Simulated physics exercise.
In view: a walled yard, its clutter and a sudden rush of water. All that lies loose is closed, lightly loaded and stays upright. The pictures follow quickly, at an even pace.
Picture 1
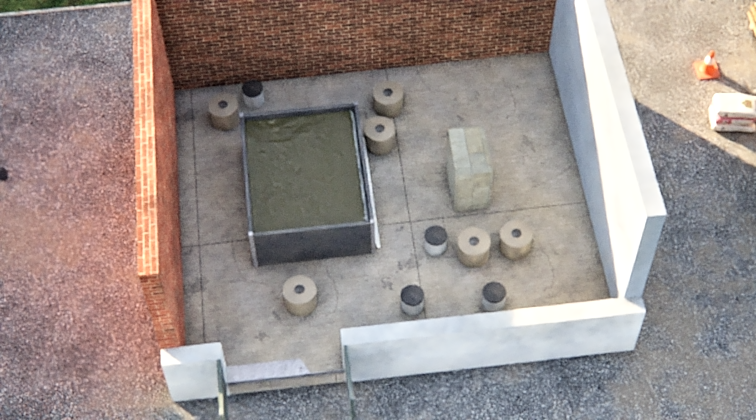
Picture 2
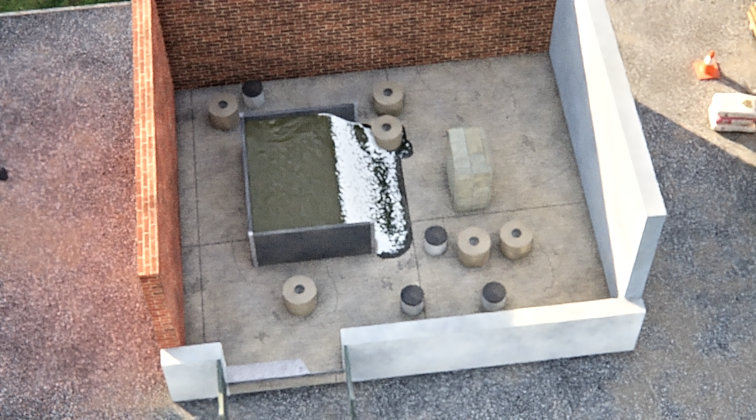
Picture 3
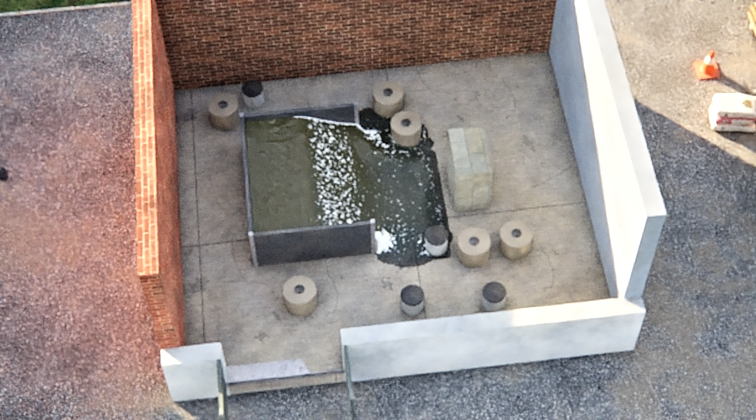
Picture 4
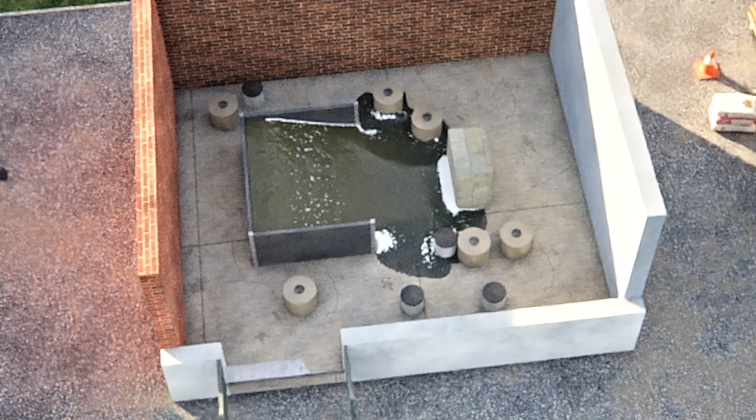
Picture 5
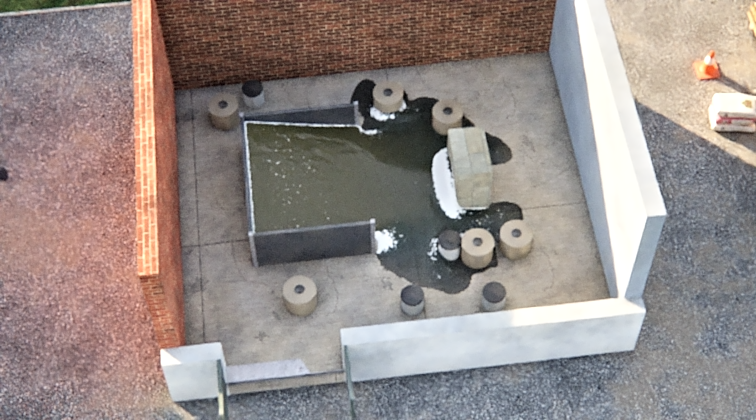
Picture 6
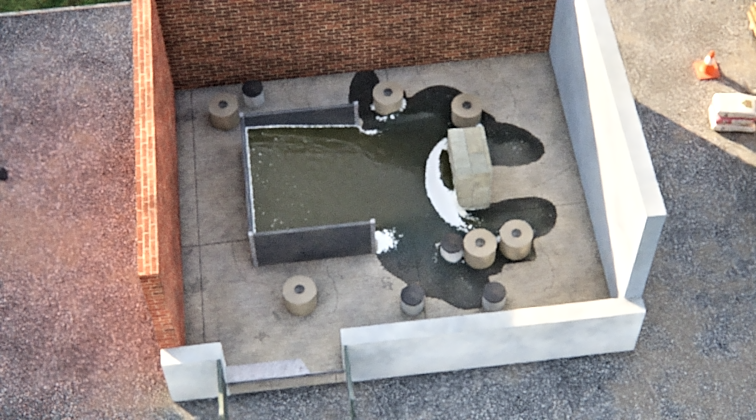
In a walled yard, water rushes rightward from an open-sided tank, pushing a tan tub along.
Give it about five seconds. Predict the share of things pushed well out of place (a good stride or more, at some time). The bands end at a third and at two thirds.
It is at least two thirds.
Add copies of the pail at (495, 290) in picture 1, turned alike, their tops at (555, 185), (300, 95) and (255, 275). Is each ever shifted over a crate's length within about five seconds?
As listed: That far or more, never so far, never so far.
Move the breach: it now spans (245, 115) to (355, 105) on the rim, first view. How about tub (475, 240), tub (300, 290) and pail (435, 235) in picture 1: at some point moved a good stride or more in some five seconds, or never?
In turn: Short of that, short of that, less than that.
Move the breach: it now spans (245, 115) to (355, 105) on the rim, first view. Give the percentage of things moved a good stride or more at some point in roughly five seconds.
Some 30 per cent.
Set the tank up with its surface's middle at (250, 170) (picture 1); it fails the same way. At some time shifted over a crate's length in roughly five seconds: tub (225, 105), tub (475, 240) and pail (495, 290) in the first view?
As listed: Not that far, shifted that much, that far or more.
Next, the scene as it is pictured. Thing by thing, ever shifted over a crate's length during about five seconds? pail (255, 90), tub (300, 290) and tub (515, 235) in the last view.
As listed: No, less than that, moved that far.
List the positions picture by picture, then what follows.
In the first picture, a tub at (380, 128), on the bottom; a pail at (436, 235), on the bottom; 0 of 10 have shifted.
In the second picture, a tub at (387, 127), on the bottom, close to its start; a pail at (436, 235), on the bottom; 1 of 10 have shifted.
In the third picture, a tub at (406, 123) rests on the ground, a stride from its start; a pail at (437, 235) rests on the ground; 1 of 10 have shifted.
In the fourth picture, a tub at (427, 117) rests on the ground, a stride from its start; a pail at (446, 238), on the bottom, close to its start; 2 of 10 have shifted.
In the fifth picture, a tub at (448, 111), on the bottom, a stride from its start; a pail at (450, 240) rests on the ground, close to its start; 3 of 10 have shifted.
In the sixth picture, a tub at (467, 105), on the bottom, a stride from its start; a pail at (452, 243), afloat, close to its start; 3 of 10 have shifted.
A moment on, 2 of 10 are well off their spots; 1 afloat.
Next, 5 of 10 are well off their spots; 5 afloat.
Later, 6 of 10 are well off their spots; 5 afloat.
In the end, 5 of 10 are well off their spots, and 7 have been at some point; 6 afloat.
